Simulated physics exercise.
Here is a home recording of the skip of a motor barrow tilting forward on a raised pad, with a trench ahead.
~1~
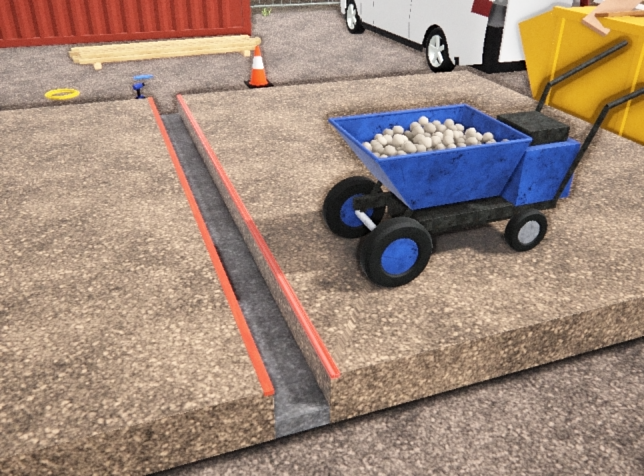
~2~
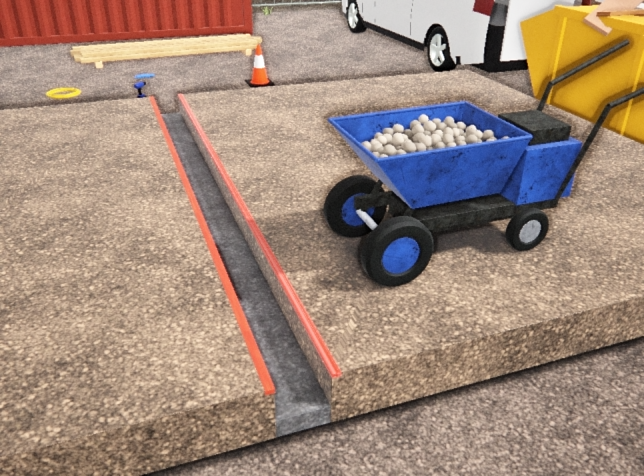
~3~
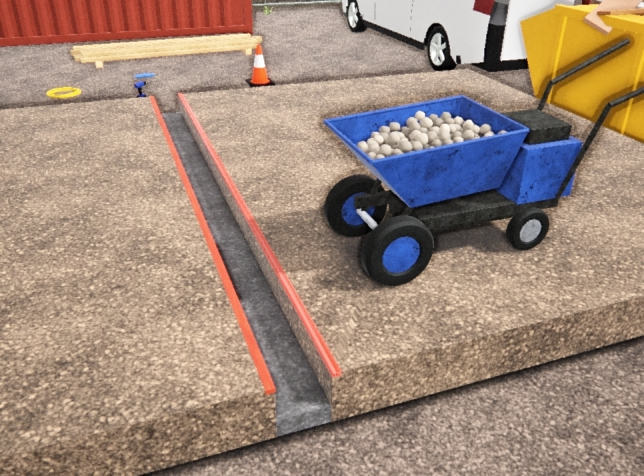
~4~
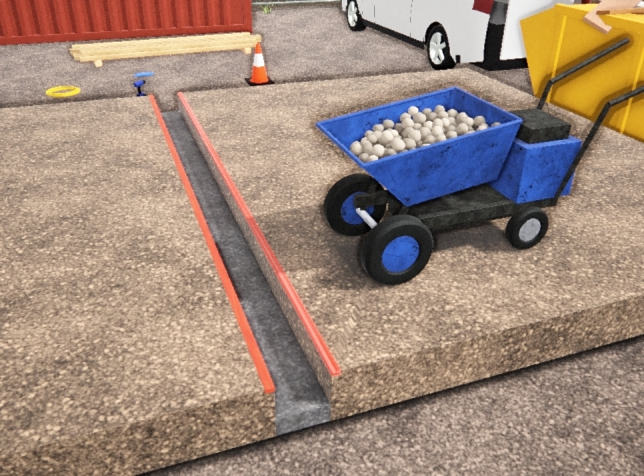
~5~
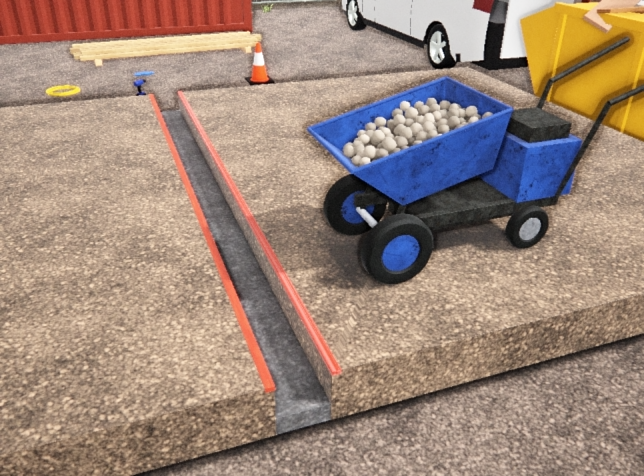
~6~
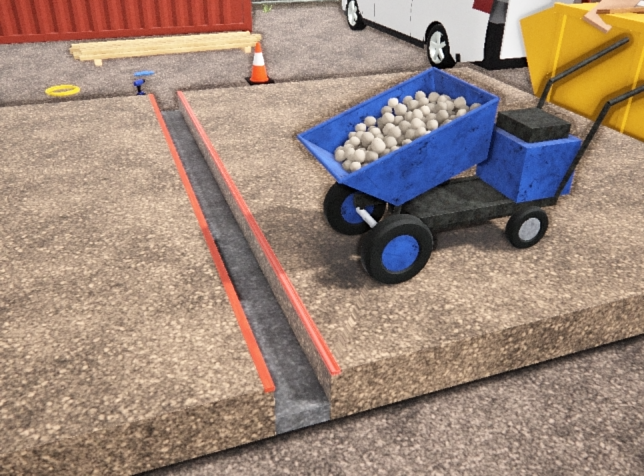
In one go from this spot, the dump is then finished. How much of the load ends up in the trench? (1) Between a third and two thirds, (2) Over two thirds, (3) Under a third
Option 2: Over two thirds.
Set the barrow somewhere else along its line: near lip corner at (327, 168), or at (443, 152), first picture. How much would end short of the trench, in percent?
Roughly 0 and 40 percent respectively.
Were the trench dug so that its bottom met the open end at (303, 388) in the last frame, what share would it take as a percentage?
Roughly 50 in a hundred.
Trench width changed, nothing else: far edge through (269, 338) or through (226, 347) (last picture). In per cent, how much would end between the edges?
The first case gives around 50 percent, and the second around 100 percent.
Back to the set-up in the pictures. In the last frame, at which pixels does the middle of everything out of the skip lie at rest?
Close to (251, 288), more or less.
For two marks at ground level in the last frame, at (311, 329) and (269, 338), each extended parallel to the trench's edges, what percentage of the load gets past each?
Estimate: 100 % and 30 %, respectively.
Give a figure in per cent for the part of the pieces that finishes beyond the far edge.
I'd estimate about 15 per cent of the load.
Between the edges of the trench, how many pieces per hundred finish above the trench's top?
My estimate would be close to 20 per cent.
Just after the last frame, skip tipped steeply; every one in the skip.
A moment on, skip tipped right over; roughly two thirds in the skip; roughly a third in or heaped over the trench; just a few beyond it; just a few falling.
Further on, skip tipped right over; about a tenth in the skip; the larger part in or heaped over the trench; roughly a quarter beyond it.
When it is over, skip tipped right over; about a tenth in the skip; just a few short of the trench; the larger part in or heaped over the trench; roughly a quarter beyond it.
